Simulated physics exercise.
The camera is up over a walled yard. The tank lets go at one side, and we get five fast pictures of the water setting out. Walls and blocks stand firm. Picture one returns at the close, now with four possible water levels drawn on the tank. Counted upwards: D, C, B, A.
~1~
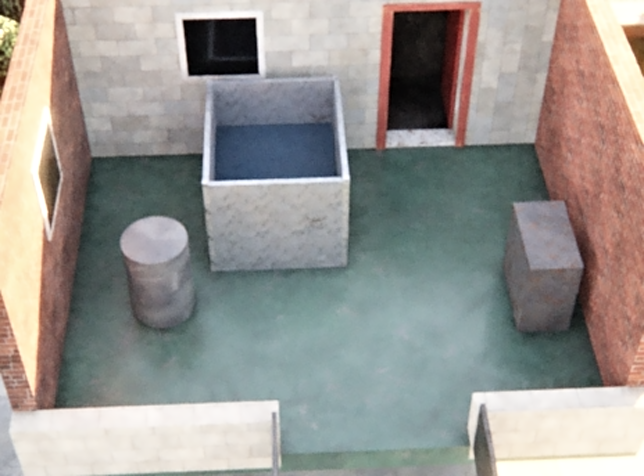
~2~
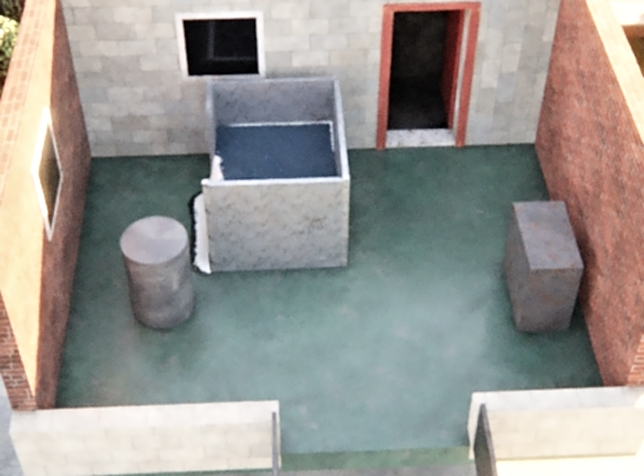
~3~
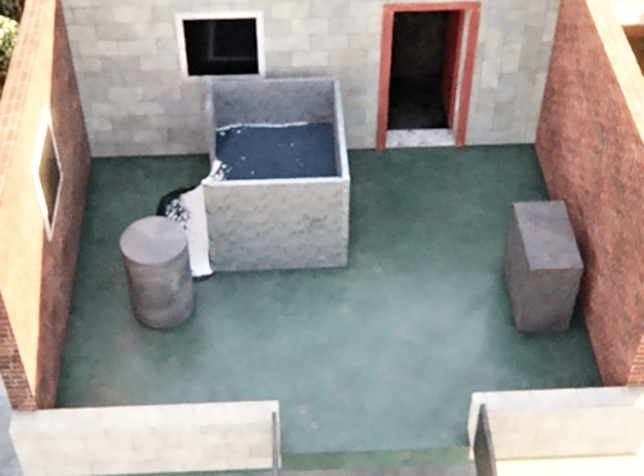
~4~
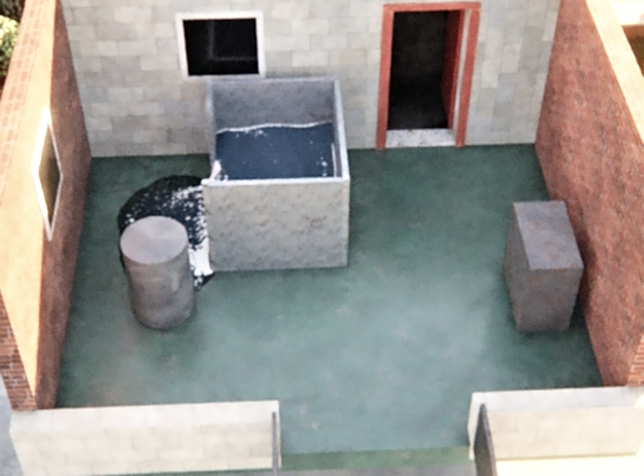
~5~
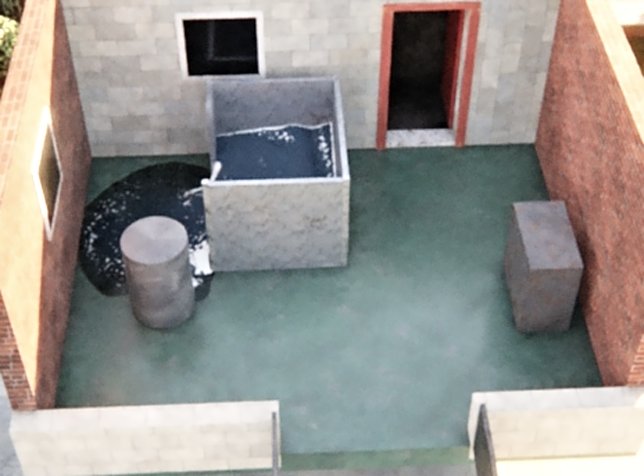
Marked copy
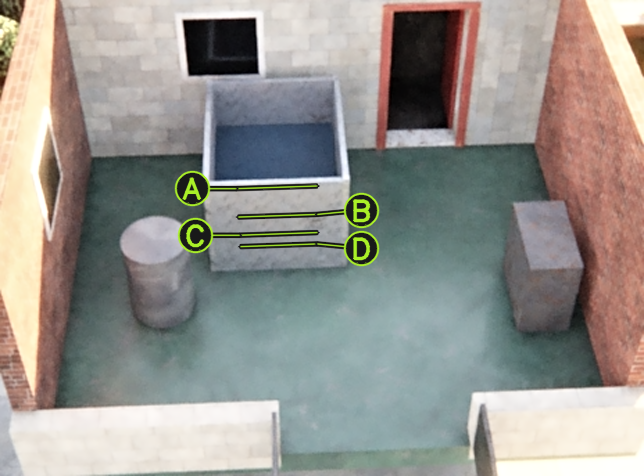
In a walled yard with a green floor, a pale square tank of dark water sits still below a window, left of a red doorway. Water pours out of the tank's left side in a white stream, then spreads dark and foam-flecked across the ground behind and around the grey cylinder, reaching the left brick wall.
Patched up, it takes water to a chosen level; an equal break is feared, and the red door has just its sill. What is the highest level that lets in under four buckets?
Choose B.
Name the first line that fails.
That would be A.
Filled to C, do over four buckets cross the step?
No.
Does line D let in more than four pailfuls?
No.
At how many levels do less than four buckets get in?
Three.
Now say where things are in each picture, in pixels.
Water in the tank at rest, its middle at (276, 171); foot of the red doorway at (420, 146); open gate at (376, 394), in the first frame.
Front seen at (202, 269), 1 % of the ground wet, in the second frame.
Front seen at (200, 242), 4 % of the ground wet, in the third frame.
Front seen at (210, 245), 8 % of the ground wet, in the fourth frame.
Front seen at (83, 219), 13 % of the ground wet, in the fifth frame.
On the marked copy, A at (276, 187); B at (277, 215); C at (278, 233); D at (278, 245); from the bottom up D, C, B, A.
For line A, about 10 bucketfuls get in.
For line B, a splash gets over, under a bucket.
For line C, nothing gets over.
For line D, nothing gets over.
